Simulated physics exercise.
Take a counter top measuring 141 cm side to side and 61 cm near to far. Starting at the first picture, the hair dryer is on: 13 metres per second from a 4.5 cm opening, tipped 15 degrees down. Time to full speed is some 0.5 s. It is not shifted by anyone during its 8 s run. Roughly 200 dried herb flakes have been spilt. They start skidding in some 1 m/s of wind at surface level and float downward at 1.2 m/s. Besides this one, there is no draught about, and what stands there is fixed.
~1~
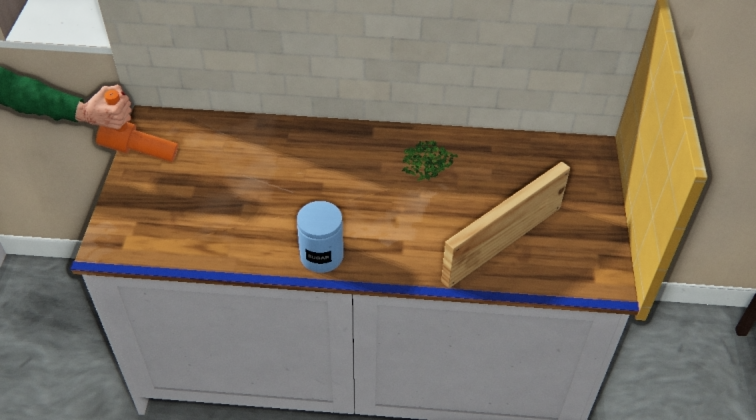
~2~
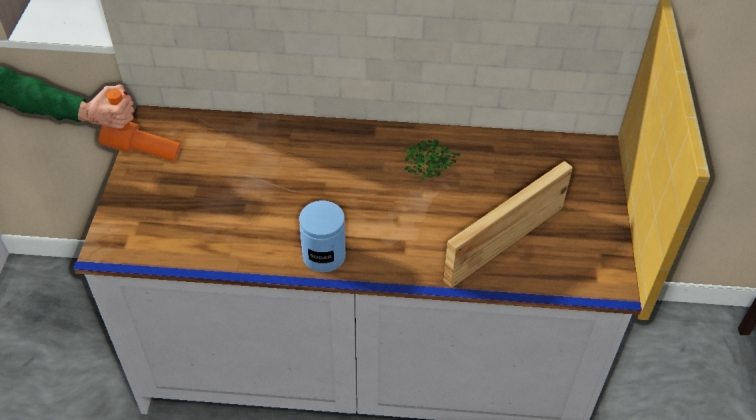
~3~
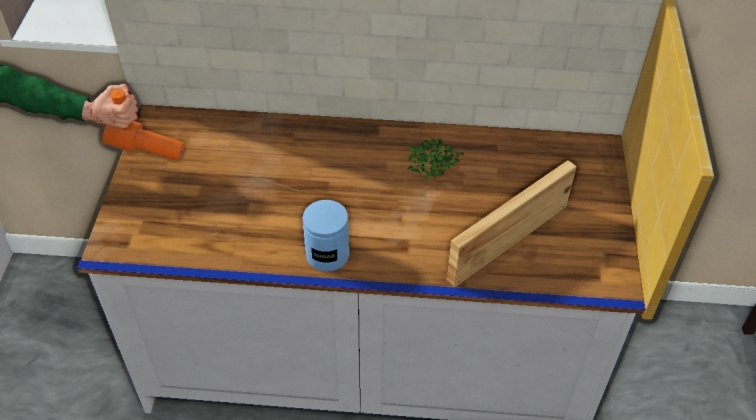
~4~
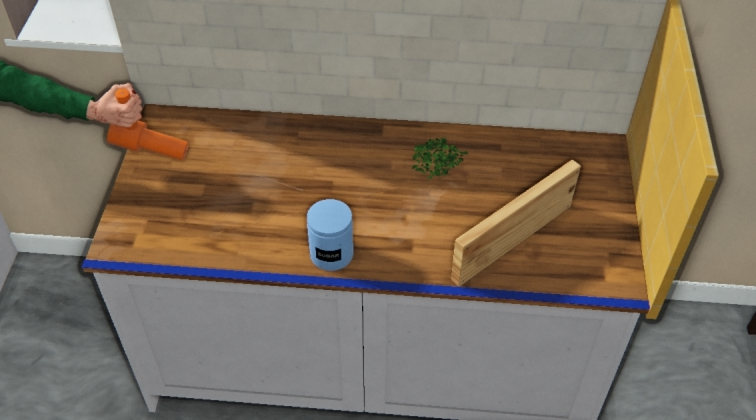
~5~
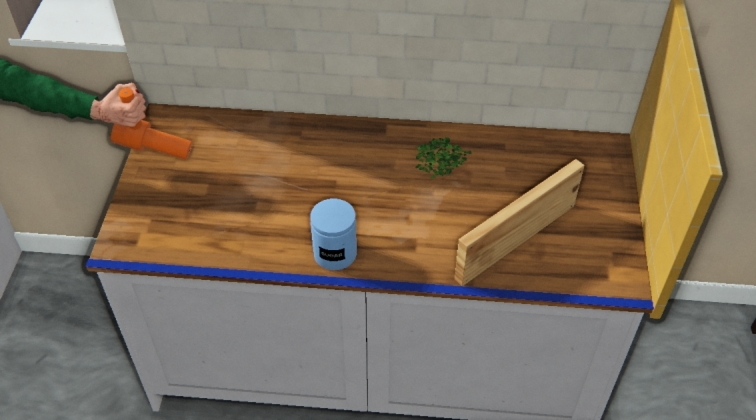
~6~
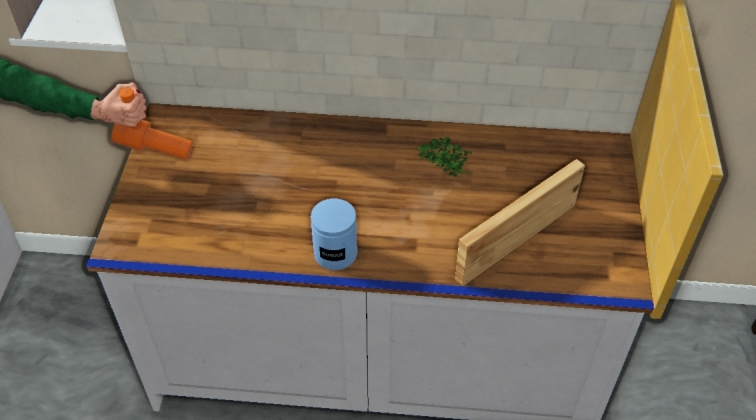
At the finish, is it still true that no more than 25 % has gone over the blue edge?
Yes, it is still true.
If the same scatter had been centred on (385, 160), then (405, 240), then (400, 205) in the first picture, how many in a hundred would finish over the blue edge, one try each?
In turn: 0 per cent, 40 per cent, 50 per cent.
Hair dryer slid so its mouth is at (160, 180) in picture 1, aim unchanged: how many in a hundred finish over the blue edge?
I'd expect close to 0 per cent.
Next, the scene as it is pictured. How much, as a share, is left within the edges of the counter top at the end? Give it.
I'd put it at some 100 %.
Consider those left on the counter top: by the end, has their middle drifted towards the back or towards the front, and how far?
It has moved to the far side by around 15 cm.
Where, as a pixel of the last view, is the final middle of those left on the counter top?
(629, 130).
Then, 1.2 s after the last picture, 45 % are on the move or not yet settled, 0 % are over the blue edge; the middle of those still in play is near (629, 132).
Then, 2.1 s after the last picture, 38 % are on the move or not yet settled, 0 % are over the blue edge; the middle of those still in play is near (629, 132).
Then, 4.0 s after the last picture, 30 % are on the move or not yet settled, 0 % are over the blue edge; the middle of those still in play is near (629, 130).
Then, 7.6 s after the last picture, at the end, 0 % are over the blue edge; the middle of those still in play is near (629, 130).
